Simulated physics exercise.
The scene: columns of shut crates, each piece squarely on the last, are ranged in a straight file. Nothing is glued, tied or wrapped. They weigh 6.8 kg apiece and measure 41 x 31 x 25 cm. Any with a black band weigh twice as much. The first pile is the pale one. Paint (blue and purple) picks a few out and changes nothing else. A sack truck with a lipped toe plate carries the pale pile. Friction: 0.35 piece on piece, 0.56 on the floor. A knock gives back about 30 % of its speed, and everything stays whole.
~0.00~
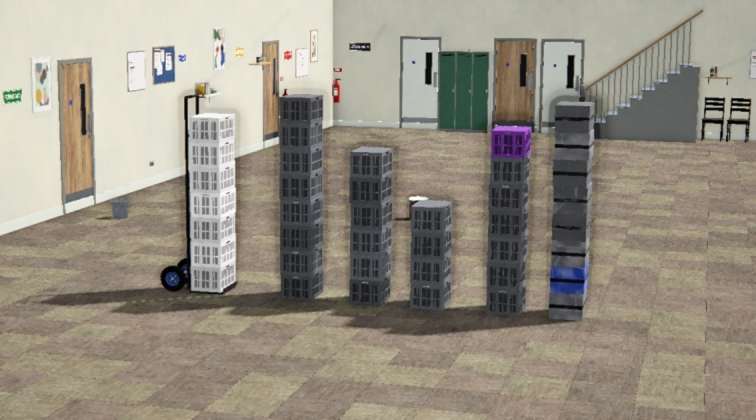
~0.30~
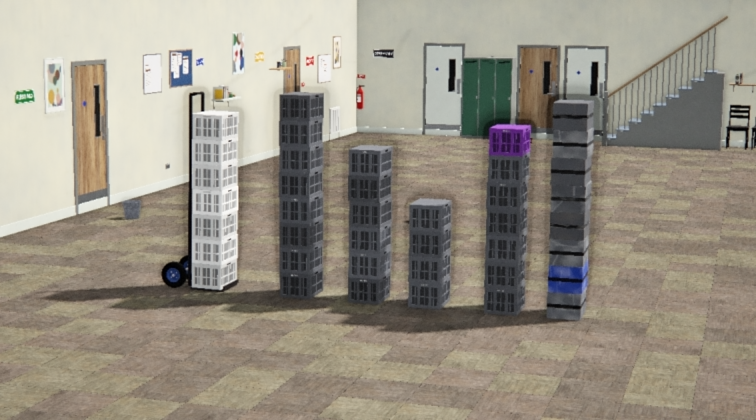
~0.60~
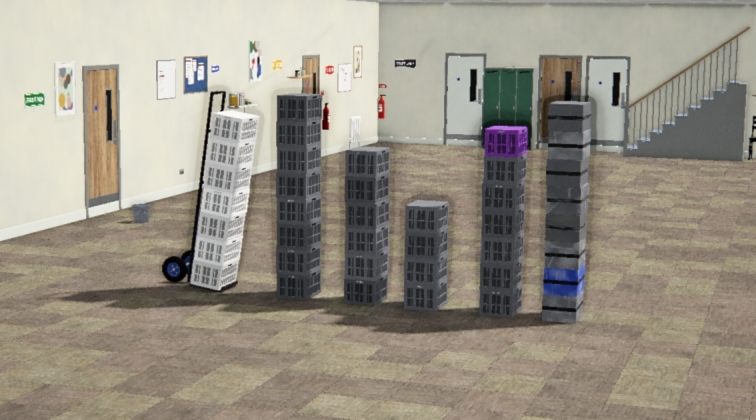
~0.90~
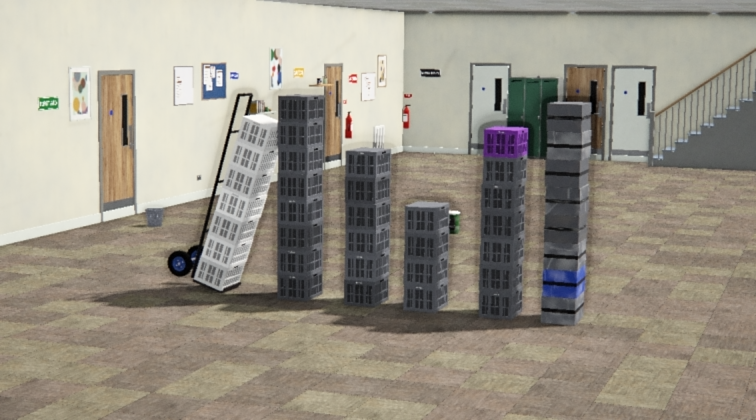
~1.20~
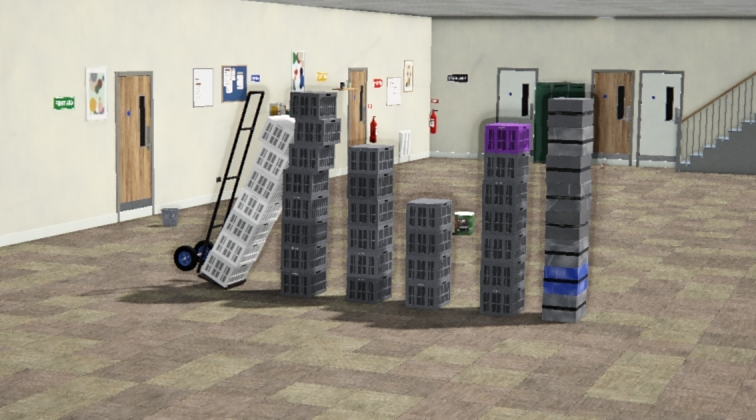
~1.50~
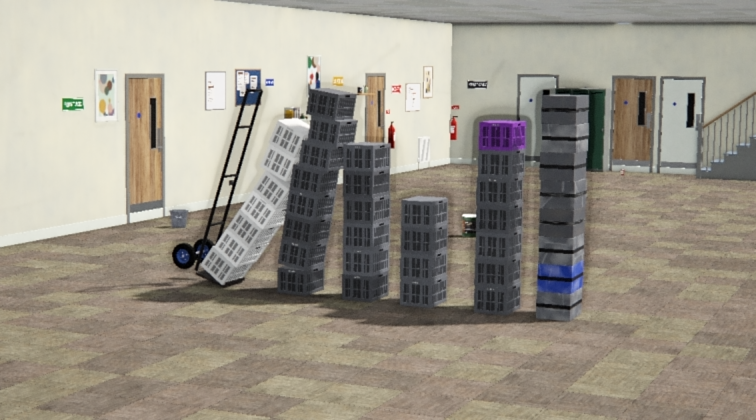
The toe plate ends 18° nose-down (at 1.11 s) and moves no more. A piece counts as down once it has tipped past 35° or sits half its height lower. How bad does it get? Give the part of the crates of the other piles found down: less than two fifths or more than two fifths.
It comes to upwards of two fifths.
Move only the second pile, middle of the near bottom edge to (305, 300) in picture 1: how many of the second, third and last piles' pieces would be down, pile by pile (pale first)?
In that case second 7, third 5, last 8.
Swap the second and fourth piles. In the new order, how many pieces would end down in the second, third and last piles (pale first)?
In that case second 4, third 6, last 8.
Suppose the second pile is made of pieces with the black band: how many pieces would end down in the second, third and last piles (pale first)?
Then second 8, third 5, last 7.
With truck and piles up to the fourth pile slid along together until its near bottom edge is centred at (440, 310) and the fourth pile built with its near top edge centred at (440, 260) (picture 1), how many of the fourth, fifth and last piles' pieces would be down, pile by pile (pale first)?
Then fourth 1, fifth 7, last 8.
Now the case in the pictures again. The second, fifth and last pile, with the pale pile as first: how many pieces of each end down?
By pile: Second 7, fifth 7, last 8.
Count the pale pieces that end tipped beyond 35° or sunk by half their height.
7 of them.
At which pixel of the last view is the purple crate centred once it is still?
At about (562, 233).
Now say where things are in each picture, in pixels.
In the first frame (each place is the centre of the face we see best; the camera moves round a little), truck frame (187, 136) 0° forward; blue crate (567, 281); purple crate (508, 144); the others all in place.
In the second frame, truck frame (191, 133) 1° forward; purple crate (506, 142).
In the third frame, truck frame (207, 132) 8° forward, top of the pale pile leaning 9°; blue crate (560, 282); the others all in place.
In the fourth frame, truck frame (229, 133) 16° forward, top of the pale pile leaning 18°; purple crate (501, 144); the others all in place.
In the fifth frame, truck frame (239, 130) 18° forward, top of the pale pile leaning 27°; blue crate (561, 281); 4 have shifted.
In the sixth frame, truck frame (237, 127) 18° forward, top of the pale pile leaning 25°; blue crate (554, 279); purple crate (496, 137); steepest lean 9°, the crate at (305, 180); 7 have shifted.
By 2.28 s, 7 of the pale pile down; 8 of the 33 other crates down.
By 3.70 s, 7 of the pale pile down; 31 of the 33 other crates down; purple crate on its side; blue crate tilted 39°.
When it is over (5.4 s), 7 of the pale pile down; 31 of the 33 other crates down; purple crate upside down; blue crate on its side. That is 94 per cent. In pixels of the last frame, middles, purple crate near (562, 233), blue crate near (625, 305).
